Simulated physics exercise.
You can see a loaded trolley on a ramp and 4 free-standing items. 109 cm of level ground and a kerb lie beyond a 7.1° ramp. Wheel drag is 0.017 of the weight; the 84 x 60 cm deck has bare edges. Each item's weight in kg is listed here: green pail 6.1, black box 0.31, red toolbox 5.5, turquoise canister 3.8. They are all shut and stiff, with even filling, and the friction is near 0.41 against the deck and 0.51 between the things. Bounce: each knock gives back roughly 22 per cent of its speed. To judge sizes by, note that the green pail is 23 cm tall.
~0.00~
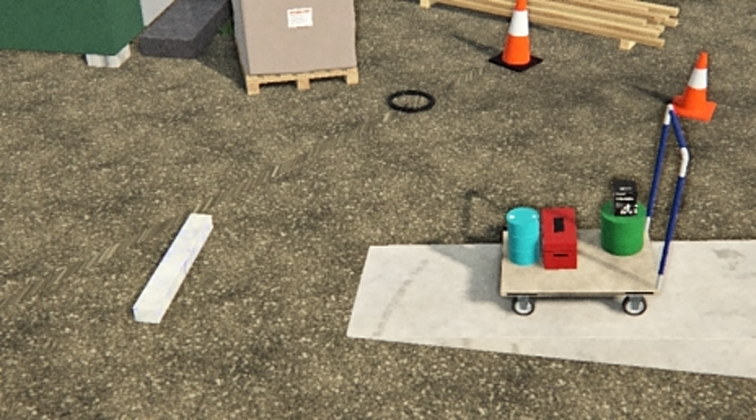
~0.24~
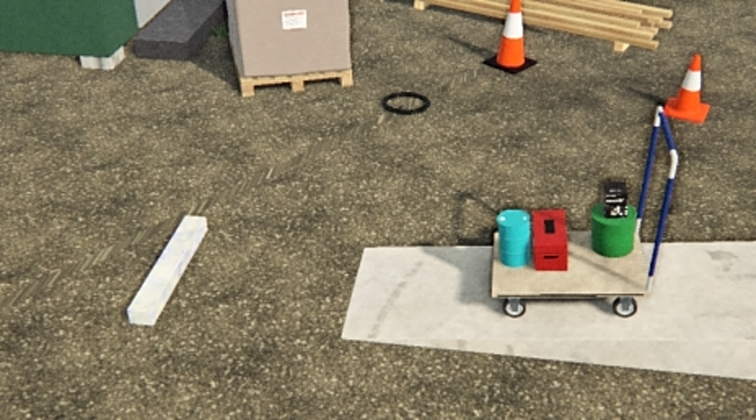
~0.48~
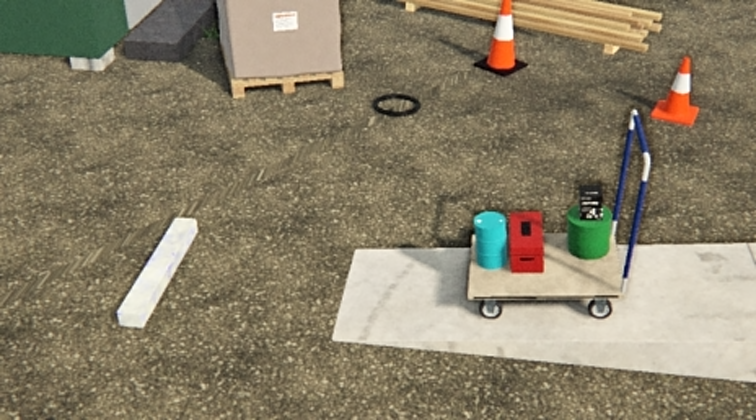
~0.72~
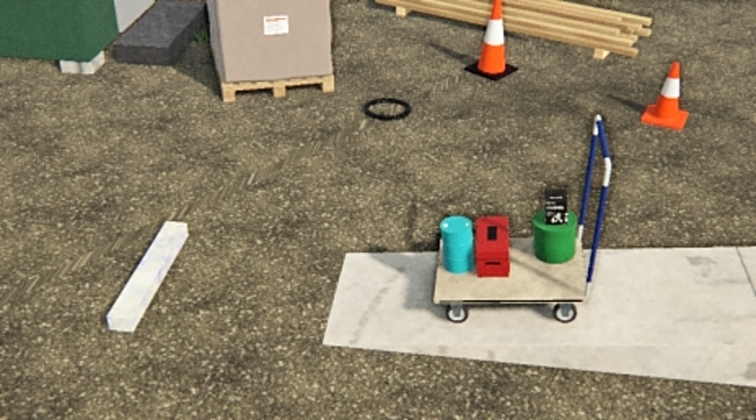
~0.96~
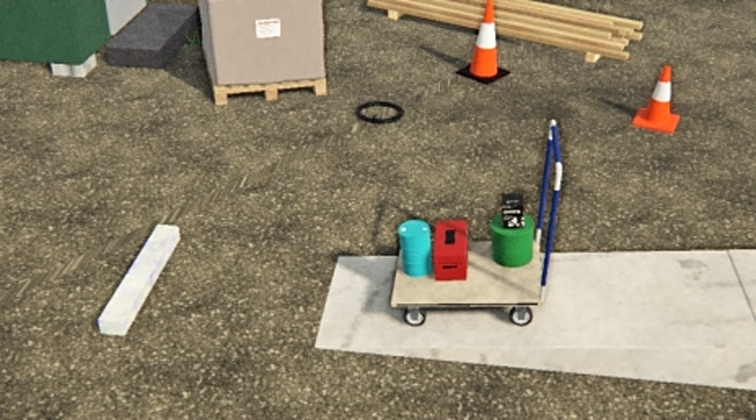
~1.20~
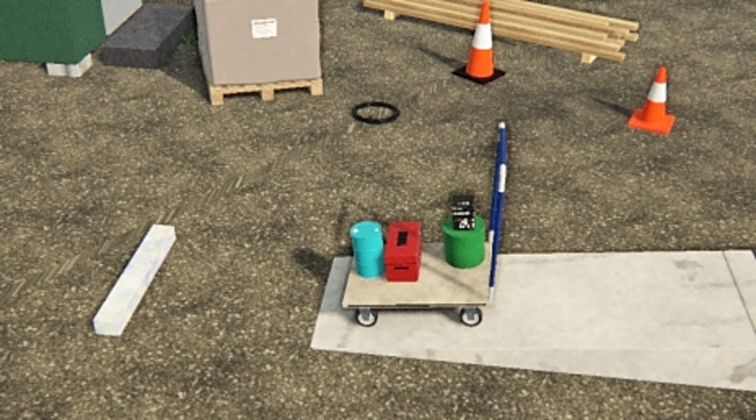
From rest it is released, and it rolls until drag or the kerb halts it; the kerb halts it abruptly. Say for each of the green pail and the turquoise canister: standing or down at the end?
Outcome: Green pail: Standing; turquoise canister: Fallen.
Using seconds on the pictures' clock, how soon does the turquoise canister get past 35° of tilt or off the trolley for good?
Time: Approximately 2.2 s.
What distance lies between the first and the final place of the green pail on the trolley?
Start to finish, roughly 26 cm.
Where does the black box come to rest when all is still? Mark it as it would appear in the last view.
Its middle settles close to pixel (200, 206).
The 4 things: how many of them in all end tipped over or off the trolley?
Count: 1.
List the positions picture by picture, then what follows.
In the first picture, 198 cm left to run; green pail (623, 228); turquoise canister (523, 237).
In the second picture, 196 cm left to run; black box (615, 200); red toolbox (550, 240).
In the third picture, 189 cm left to run; black box (591, 202); red toolbox (526, 242).
In the fourth picture, 175 cm left to run; black box (556, 207); red toolbox (493, 247).
In the fifth picture, 155 cm left to run; black box (513, 211); red toolbox (451, 250).
In the sixth picture, 130 cm left to run; green pail (464, 241); turquoise canister (368, 250).
After 1.70 s, 59 cm left to run.
After 2.20 s, trolley at the kerb; turquoise canister now off the trolley; green pail moved 13 cm near (228, 236); black box moved 13 cm.
After 2.30 s, trolley at the kerb; green pail moved 21 cm near (214, 234); black box moved 23 cm; red toolbox moved 21 cm.
After 2.40 s, trolley at the kerb; green pail moved 25 cm near (207, 234); black box moved 28 cm; red toolbox moved 24 cm.
In the end (2.8 s), off the trolley and tipped over, turquoise canister; not toppled but over 10 cm from the start, green pail, black box and red toolbox. At the end, from the last picture's camera, green pail near (206, 234), turquoise canister near (70, 263).
